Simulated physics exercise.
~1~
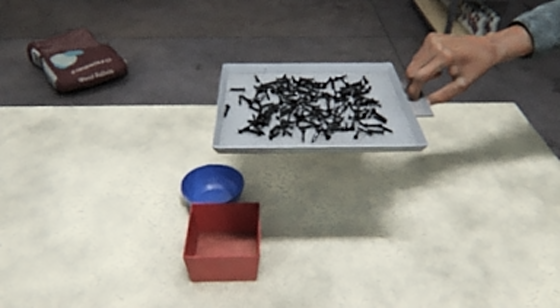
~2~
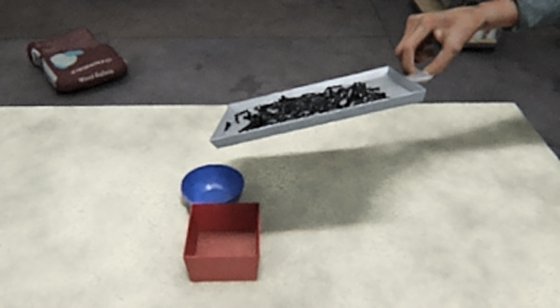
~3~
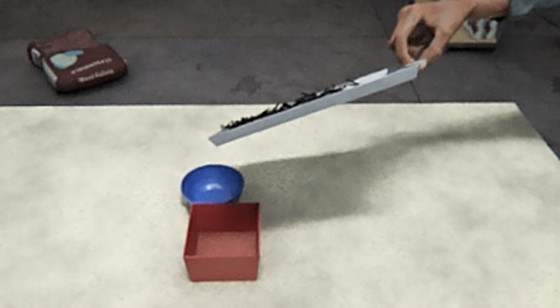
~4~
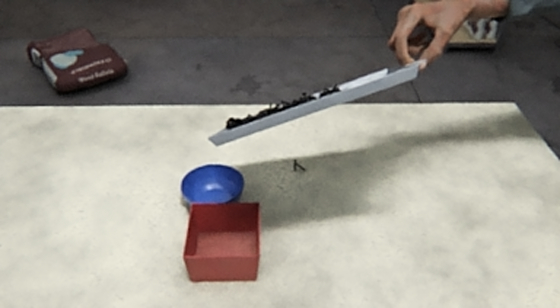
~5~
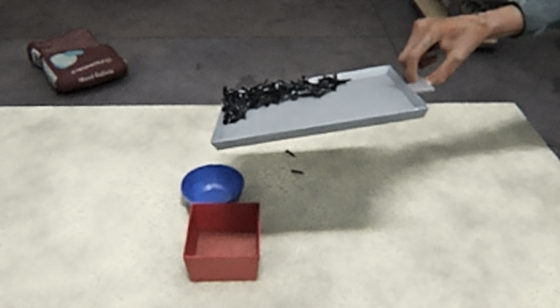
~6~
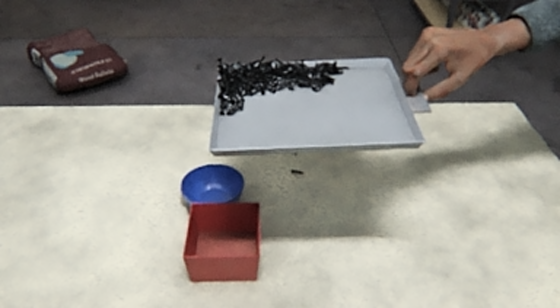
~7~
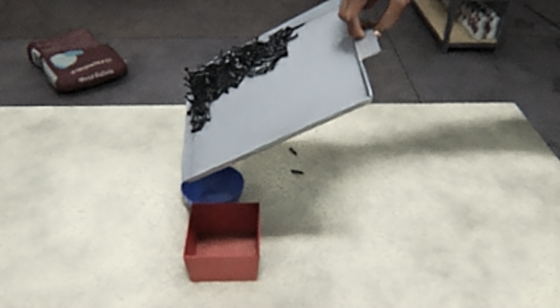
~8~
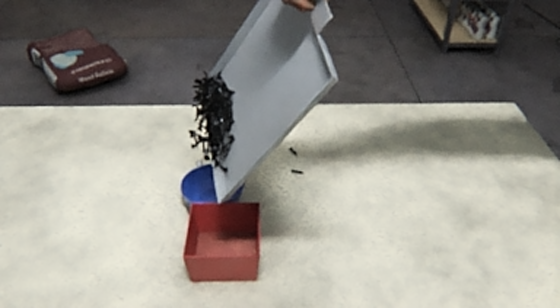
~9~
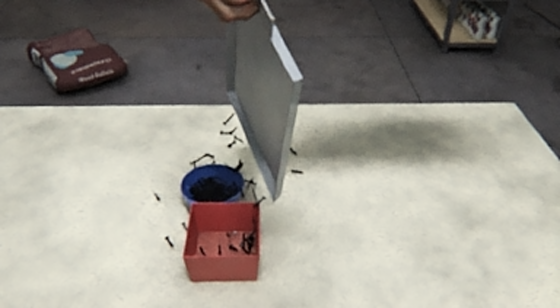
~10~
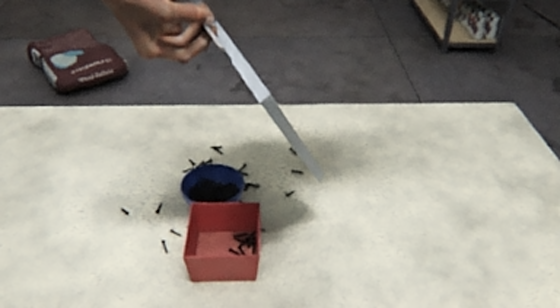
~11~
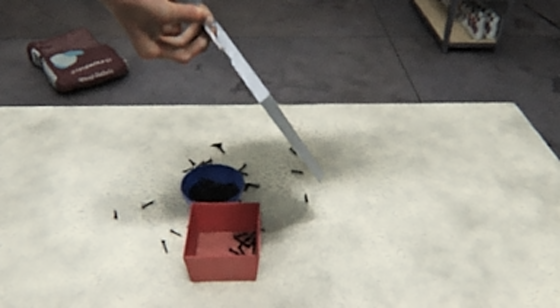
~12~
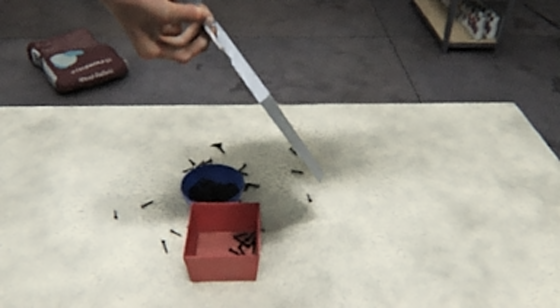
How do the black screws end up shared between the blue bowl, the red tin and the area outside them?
A large share of the screws ends up in the blue bowl, and only a small share lands in the red tin. A good number also miss both and end up outside them.
